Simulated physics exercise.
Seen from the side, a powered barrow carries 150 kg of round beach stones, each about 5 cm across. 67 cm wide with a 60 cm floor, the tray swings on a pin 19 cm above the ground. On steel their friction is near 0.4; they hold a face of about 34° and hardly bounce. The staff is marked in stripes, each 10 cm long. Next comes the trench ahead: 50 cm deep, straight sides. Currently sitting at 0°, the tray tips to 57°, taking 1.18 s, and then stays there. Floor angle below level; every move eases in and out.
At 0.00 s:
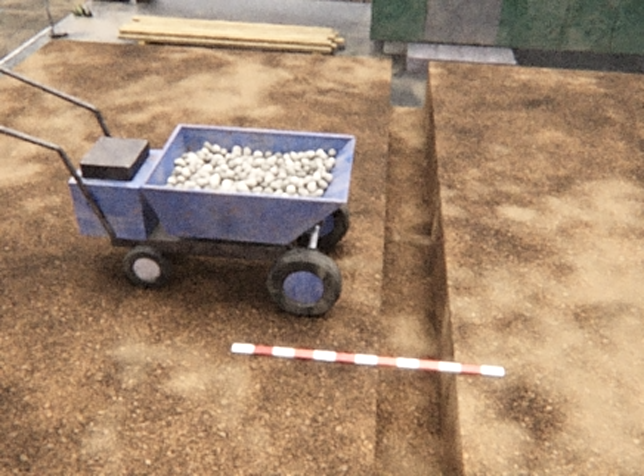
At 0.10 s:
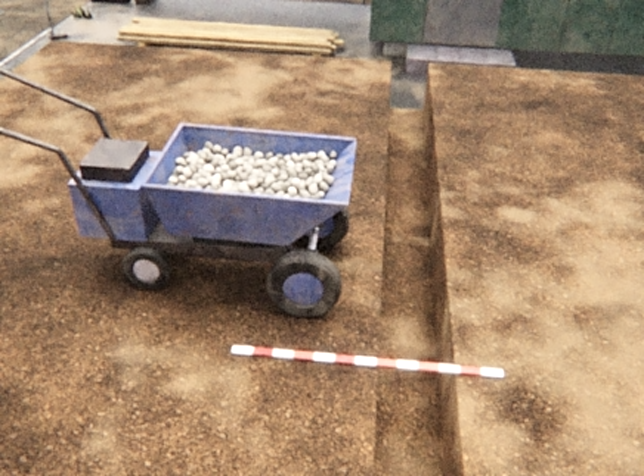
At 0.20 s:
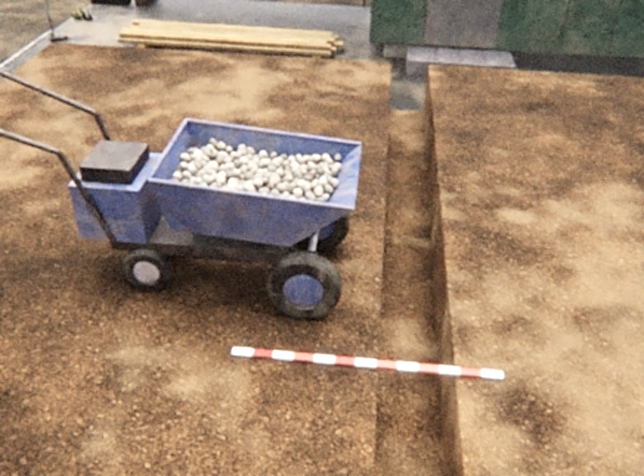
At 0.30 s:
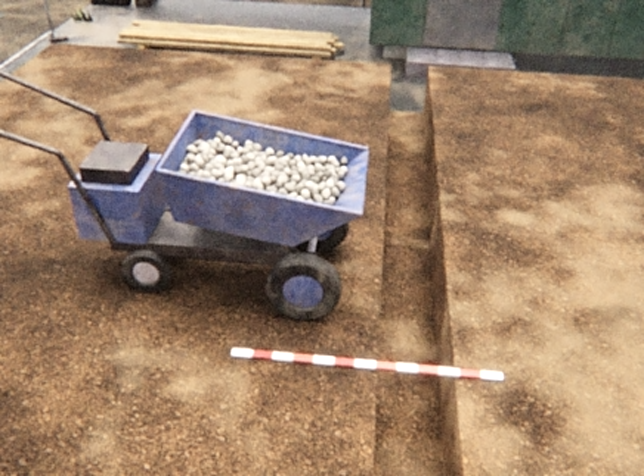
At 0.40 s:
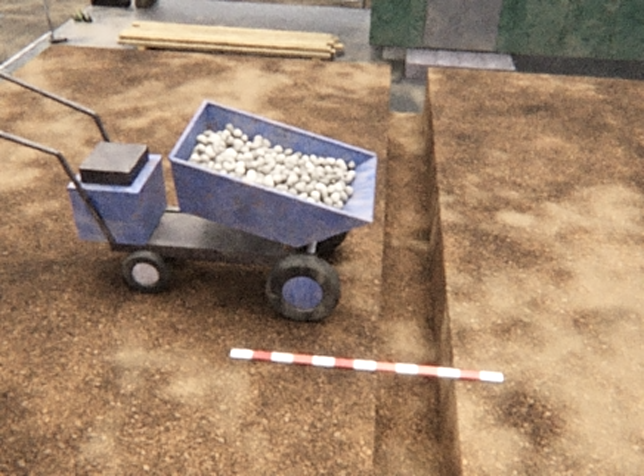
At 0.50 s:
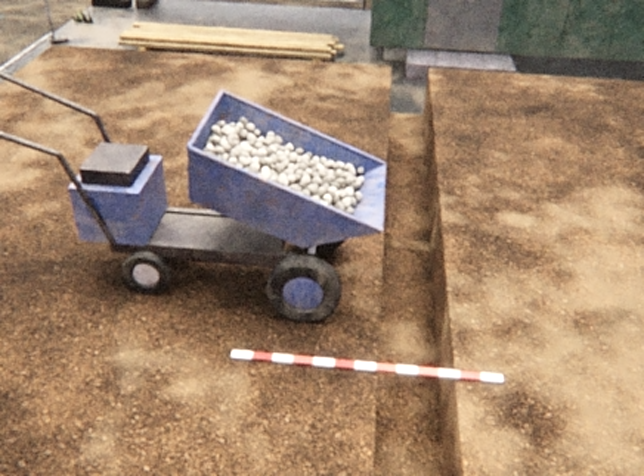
At the start, a blue powered barrow stands on brown ground beside a narrow trench, its level tray holding round pale stones, with a red-and-white rod lying in front. The tray then tilts gradually, its left end rising and its right lip dipping toward the trench, while the wheels stay still.
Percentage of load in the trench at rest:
61 %.
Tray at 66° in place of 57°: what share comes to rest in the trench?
In that case near 50 per cent.
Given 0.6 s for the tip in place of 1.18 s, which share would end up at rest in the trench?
Estimate: About 50 %.
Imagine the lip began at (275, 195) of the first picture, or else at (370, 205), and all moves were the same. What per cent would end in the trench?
Result: Close to 75 then close to 40 per cent.
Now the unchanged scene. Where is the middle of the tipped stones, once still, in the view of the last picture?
The resting stones are centred at roughly (429, 343).
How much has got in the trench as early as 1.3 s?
Roughly 15 percent of the load.
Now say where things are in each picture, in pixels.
In the first frame, the tray is at 0°, its lip at (345, 202); the top of the load is at (275, 168).
The second frame shows lip at (347, 205), floor tilted 1°, highest stones at (262, 167); the stones move at 0.2 m/s on average.
In the third frame, the tray is at 4°, its lip at (353, 209); the top of the load is at (214, 161); the stones move at 0.4 m/s on average.
In the fourth frame, the tray is at 9°, its lip at (362, 215); the top of the load is at (213, 151); the stones move at 0.5 m/s on average.
The fifth frame shows lip at (371, 222), floor tilted 15°, highest stones at (212, 141); the stones move at 0.6 m/s on average.
In the sixth frame, the tray is at 22°, its lip at (382, 231); the top of the load is at (222, 134); the stones move at 0.7 m/s on average.
After 0.9 s the floor is at 48°; 100 % in the tray; the foremost stones are at (397, 238).
After 1.3 s the floor is at 57°; 80 % in the tray, 17 % in the trench, 4 % past the trench; the foremost stones are at (470, 301).
After 1.6 s the floor is at 57°; 43 % in the tray, 26 % in the trench, 32 % past the trench; the foremost stones are at (554, 302).
After 3.6 s the floor is at 57°; 3 % in the tray, 61 % in the trench, 36 % past the trench; the foremost stones are past the picture's edge.
